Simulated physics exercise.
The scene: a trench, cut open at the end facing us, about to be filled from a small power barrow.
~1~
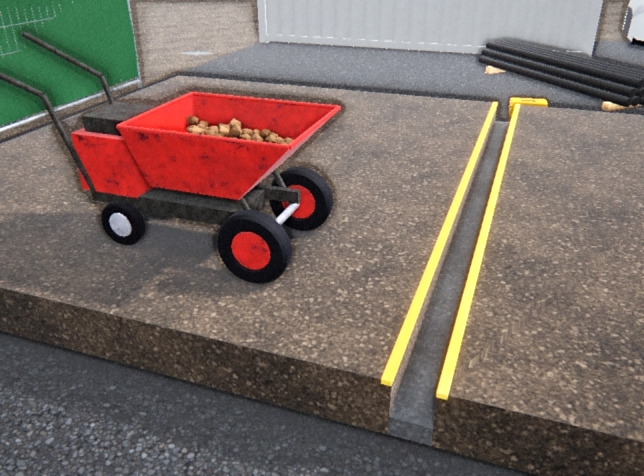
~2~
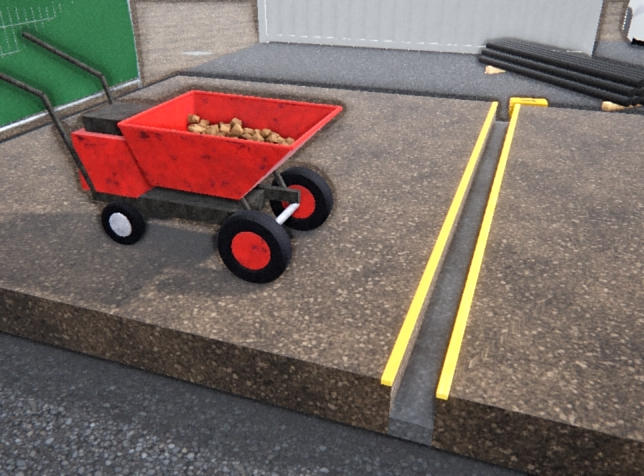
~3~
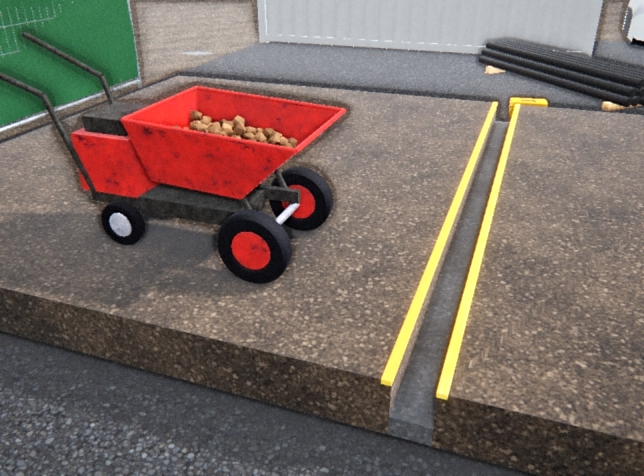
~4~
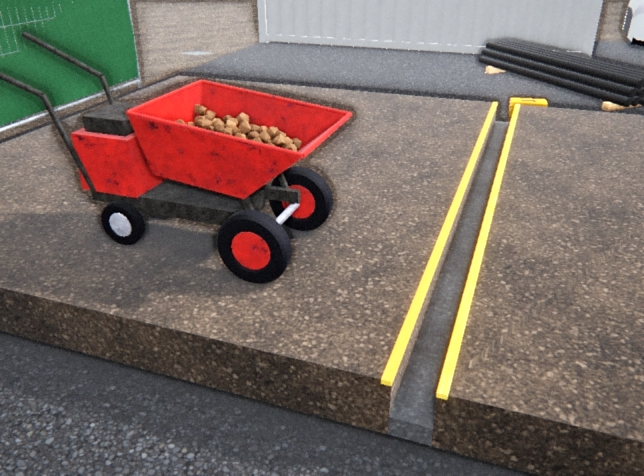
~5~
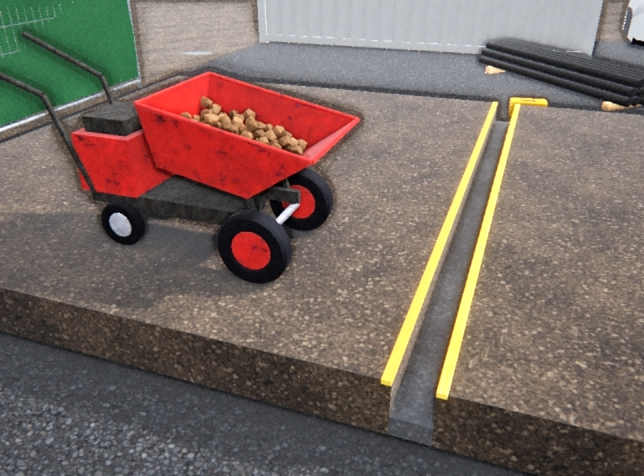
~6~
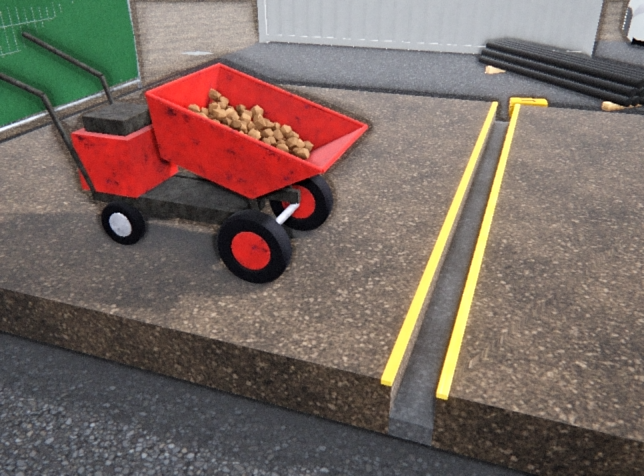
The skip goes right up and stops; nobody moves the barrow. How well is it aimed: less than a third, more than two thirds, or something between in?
The trench takes between a third and two thirds.
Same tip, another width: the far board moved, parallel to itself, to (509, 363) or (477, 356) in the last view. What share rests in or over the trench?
The first gives 60 %, the second 60 %.
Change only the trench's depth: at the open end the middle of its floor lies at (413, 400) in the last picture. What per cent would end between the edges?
Some 30 per cent.
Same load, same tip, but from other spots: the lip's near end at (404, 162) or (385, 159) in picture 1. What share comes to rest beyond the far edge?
In turn 80 and 80 in a hundred.
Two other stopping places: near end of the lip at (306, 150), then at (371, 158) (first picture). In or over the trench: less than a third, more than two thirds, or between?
In turn: Between a third and two thirds; below one third.
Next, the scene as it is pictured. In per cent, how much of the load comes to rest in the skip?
Close to 15 per cent.
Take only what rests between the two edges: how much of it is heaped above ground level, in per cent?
About 0 per cent.
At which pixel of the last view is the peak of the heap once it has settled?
Roughly at (420, 254).
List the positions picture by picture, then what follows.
In the first picture, lip of the skip at (289, 148), level; top of the load at (217, 139), clay clods; first edge of the trench at (402, 340); far edge at (453, 351), the trench under half as wide as the skip, and about as deep as wide.
In the second picture, lip of the skip at (291, 149), level; top of the load at (218, 139).
In the third picture, lip of the skip at (295, 151), tipped barely; top of the load at (222, 138).
In the fourth picture, lip of the skip at (303, 156), tipped a little; top of the load at (209, 127).
In the fifth picture, lip of the skip at (312, 162), tipped a little; top of the load at (215, 122).
In the sixth picture, lip of the skip at (322, 171), tipped clearly; top of the load at (223, 117); first edge of the trench at (402, 340); far edge at (453, 351).
Soon, skip tipped steeply; all in the skip.
A while on, skip tipped right over; about two thirds in the skip; about a quarter short of the trench; a small part in or heaped over the trench; a stray few falling.
Towards the end, skip tipped right over; about a quarter in the skip; about a quarter short of the trench; about half in or heaped over the trench; a small part beyond it.
Finally, skip tipped right over; a small part in the skip; about a quarter short of the trench; about half in or heaped over the trench; a small part beyond it.
